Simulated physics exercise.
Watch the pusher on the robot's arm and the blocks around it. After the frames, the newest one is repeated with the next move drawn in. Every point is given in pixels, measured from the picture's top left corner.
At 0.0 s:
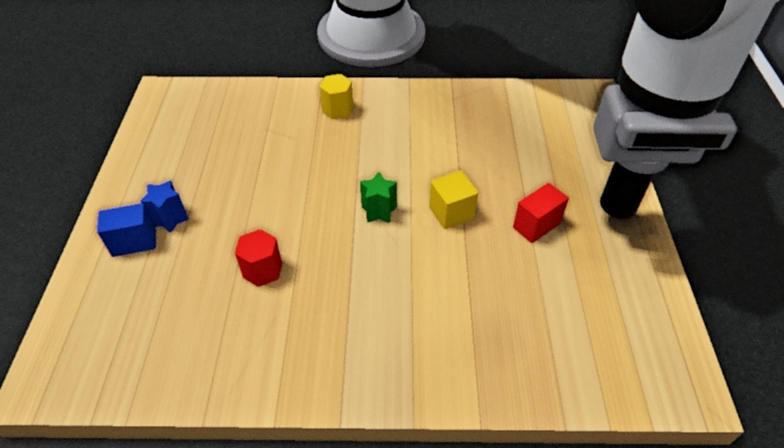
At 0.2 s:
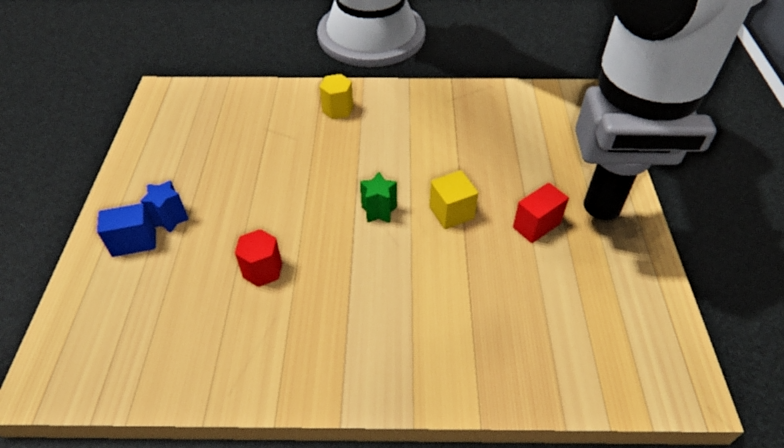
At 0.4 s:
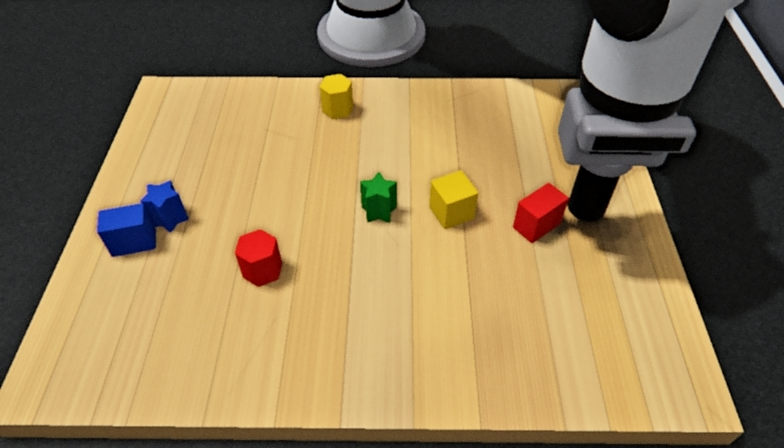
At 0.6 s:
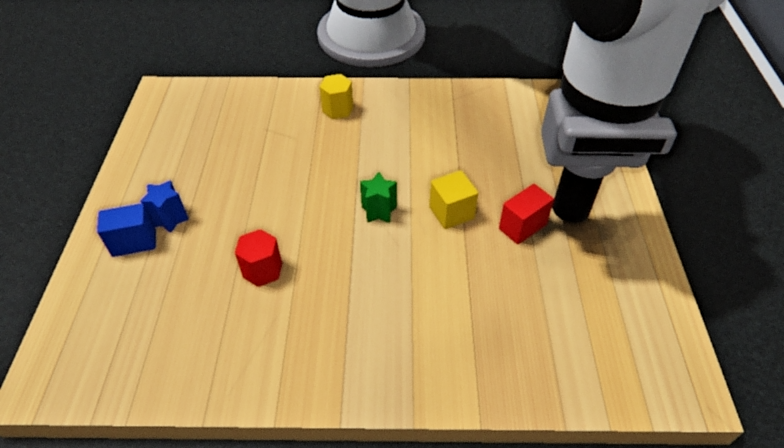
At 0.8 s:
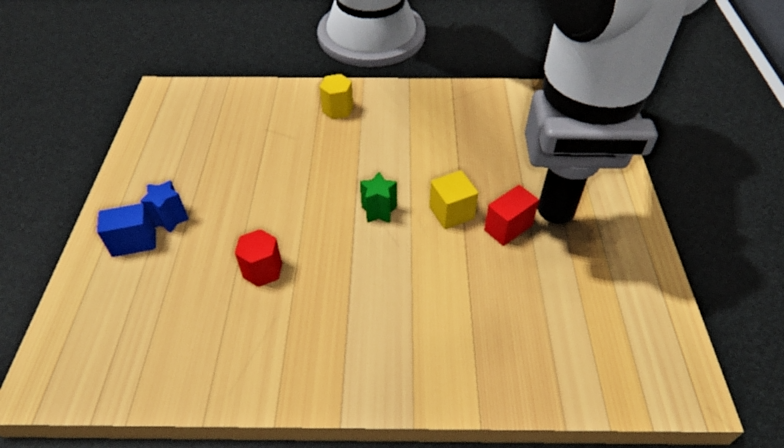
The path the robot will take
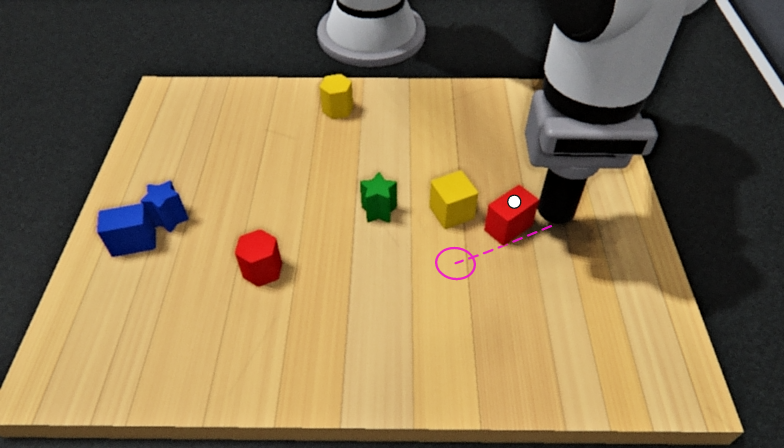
A white and grey robot arm with a black pusher tip reaches over the right side of a light wooden board on a dark surface, seen from above at an angle. A red oblong block, yellow cube and green star sit near the middle, with a yellow block behind and red and blue blocks leftward. The pusher slides left, meets the red oblong block and nudges it towards the yellow cube.
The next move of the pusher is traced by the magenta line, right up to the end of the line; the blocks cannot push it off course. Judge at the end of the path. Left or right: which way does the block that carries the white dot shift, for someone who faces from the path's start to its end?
Pushed right.
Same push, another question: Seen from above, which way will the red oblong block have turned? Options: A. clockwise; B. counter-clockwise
The answer is A.
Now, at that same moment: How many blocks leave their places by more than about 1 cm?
My best guess is that a single block moves over 1 cm.
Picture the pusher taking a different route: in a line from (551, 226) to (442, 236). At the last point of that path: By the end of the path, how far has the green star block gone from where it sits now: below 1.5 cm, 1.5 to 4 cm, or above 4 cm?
Below 1.5 cm.
The drawn path runs straight from (551, 226) to (455, 263); the dot is on the red oblong block.
On the path given first. One third of the way, pusher (524, 223); red oblong block (481, 206), turned 25° clockwise.
Two thirds of the way, pusher (491, 236); yellow square (450, 185), turned 20° clockwise; red oblong block (451, 212), turned 45° clockwise.
At the end, pusher (457, 248); yellow square (450, 185), turned 20° clockwise; red oblong block (429, 213), turned 90° clockwise.
